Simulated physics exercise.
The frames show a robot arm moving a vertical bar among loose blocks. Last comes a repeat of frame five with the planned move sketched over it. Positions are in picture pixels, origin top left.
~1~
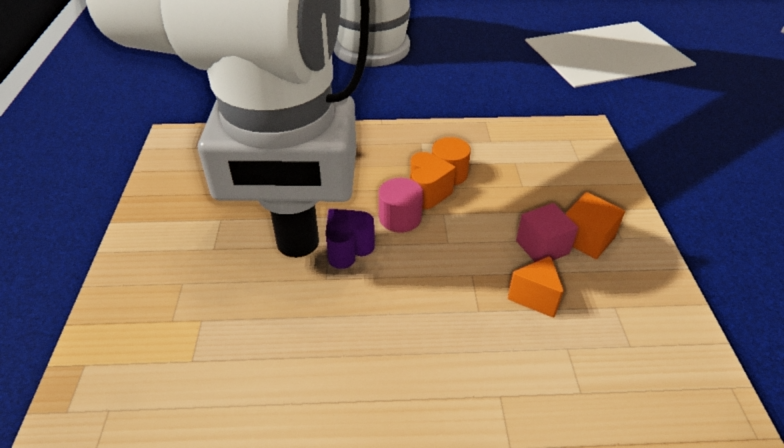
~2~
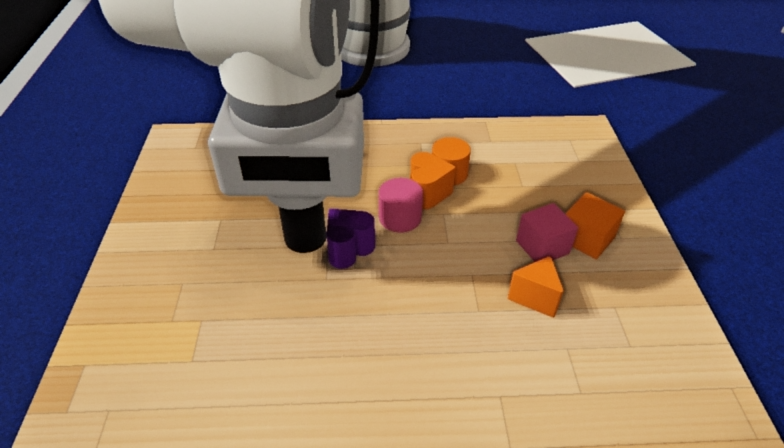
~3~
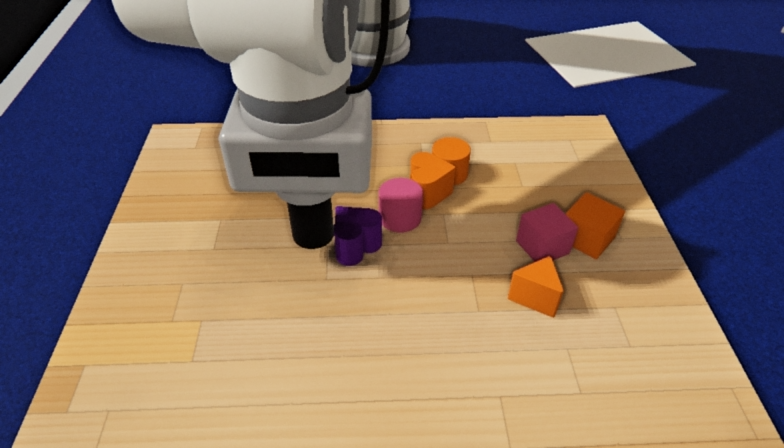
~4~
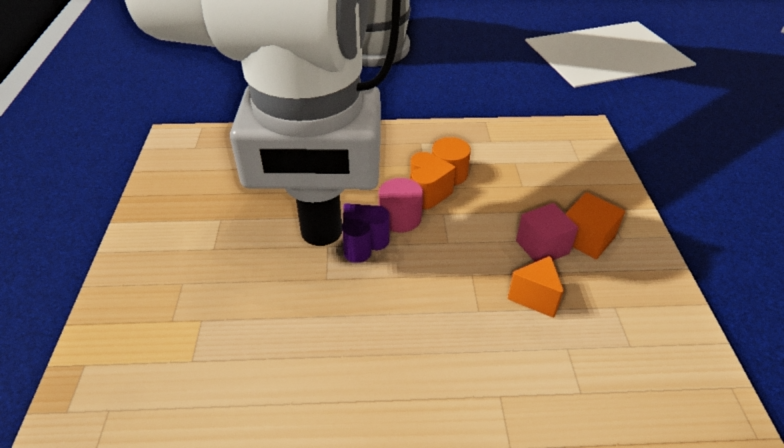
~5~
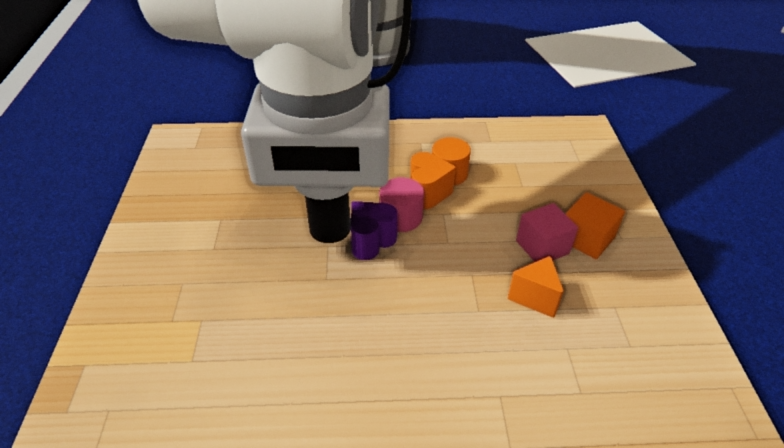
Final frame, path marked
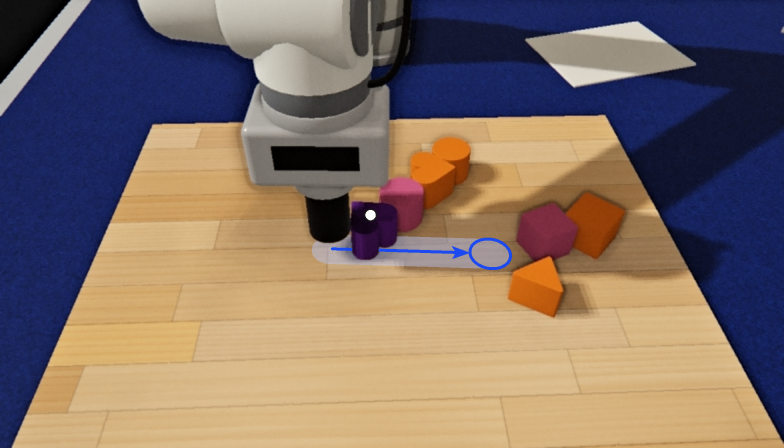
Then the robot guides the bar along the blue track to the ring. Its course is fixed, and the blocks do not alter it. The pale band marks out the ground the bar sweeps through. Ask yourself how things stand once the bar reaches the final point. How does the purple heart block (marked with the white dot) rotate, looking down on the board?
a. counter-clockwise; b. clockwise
Choice a: Counter-clockwise.
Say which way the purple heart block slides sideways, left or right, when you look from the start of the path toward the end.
It is displaced to the left.
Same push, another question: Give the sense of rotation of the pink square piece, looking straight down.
Seen from above, its turn is clockwise.
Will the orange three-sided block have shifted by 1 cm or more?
Going by the path, no.
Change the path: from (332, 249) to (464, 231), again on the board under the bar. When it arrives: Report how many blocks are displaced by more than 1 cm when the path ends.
The push will move three blocks or more.
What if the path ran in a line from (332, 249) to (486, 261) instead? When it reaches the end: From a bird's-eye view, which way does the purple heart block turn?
From above, it turns counterclockwise.
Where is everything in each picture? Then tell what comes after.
In the first frame, bar's lower end (298, 243); purple heart block (347, 223); pink circle (401, 191); orange heart block (430, 167); orange three-sided block (542, 273); pink square piece (550, 220).
In the second frame, bar (306, 239); blocks still.
In the third frame, bar (314, 235); purple heart block (354, 220).
In the fourth frame, bar (322, 232); purple heart block (362, 217).
In the fifth frame, bar (330, 229); purple heart block (371, 215); pink circle (402, 191); orange heart block (430, 167); orange three-sided block (542, 273); pink square piece (550, 220).
Drawn move, in a line from (332, 249) to (490, 253); the dot is on the purple heart block.
On the path given first. One third of the way, bar (385, 231); purple heart block (425, 220); pink circle (418, 192); orange heart block (431, 162).
Two thirds of the way, bar (439, 232); purple heart block (478, 218), turned 20° anticlockwise; pink circle (418, 192); orange heart block (431, 162).
At the end, bar (494, 234); purple heart block (519, 207), turned 40° anticlockwise; pink circle (418, 192); orange heart block (431, 162); orange three-sided block still; pink square piece (560, 218), turned 25° clockwise.
